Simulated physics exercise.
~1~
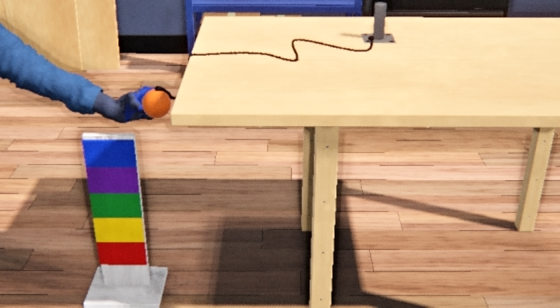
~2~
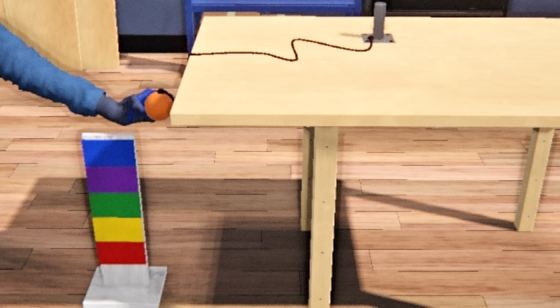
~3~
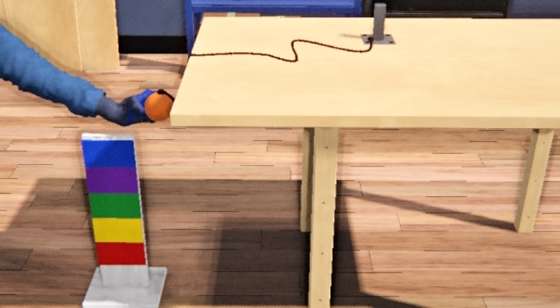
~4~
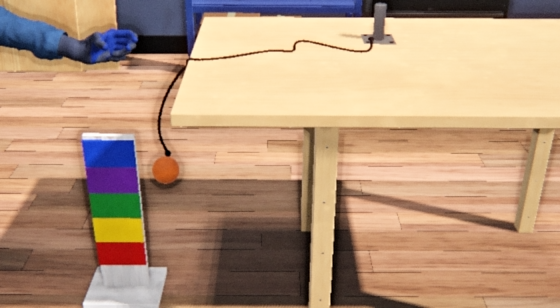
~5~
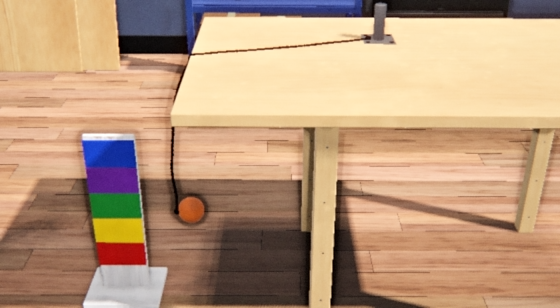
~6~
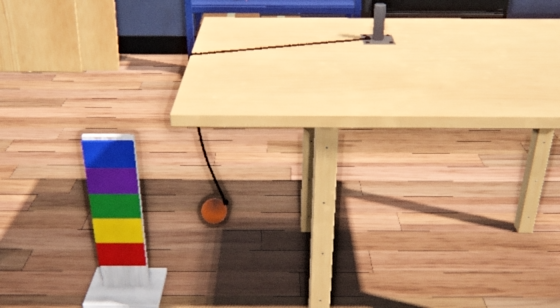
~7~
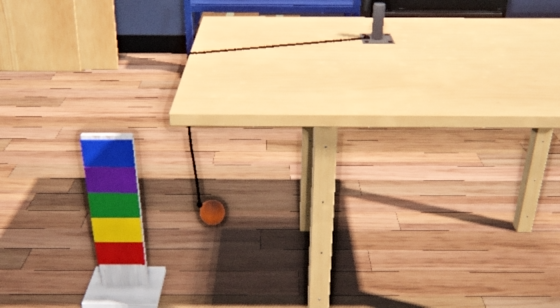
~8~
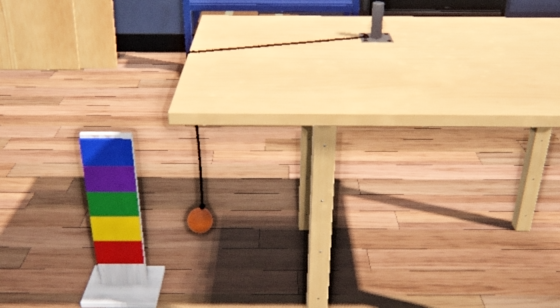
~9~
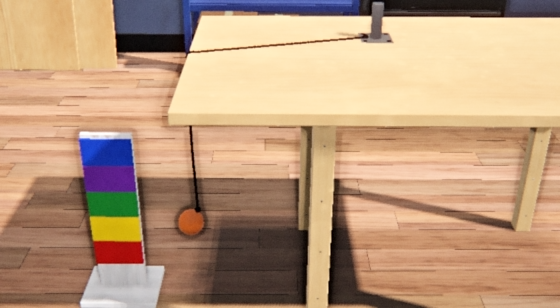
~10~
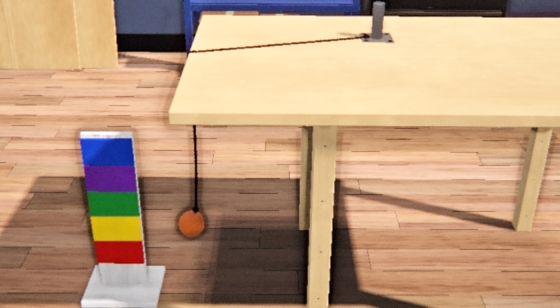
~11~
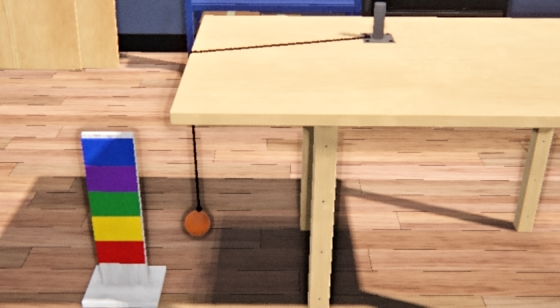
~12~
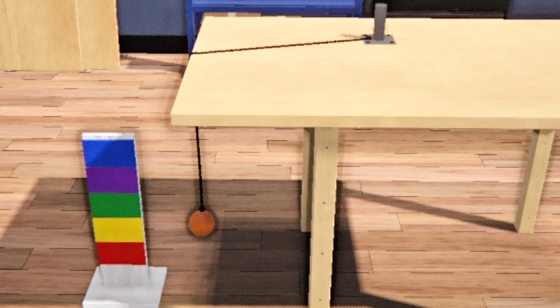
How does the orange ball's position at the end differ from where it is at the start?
At the start the ball is held in the hand beside the left end of the tabletop, above the striped board. At the end it hangs lower and a little farther right, below the table edge and level with the yellow band.
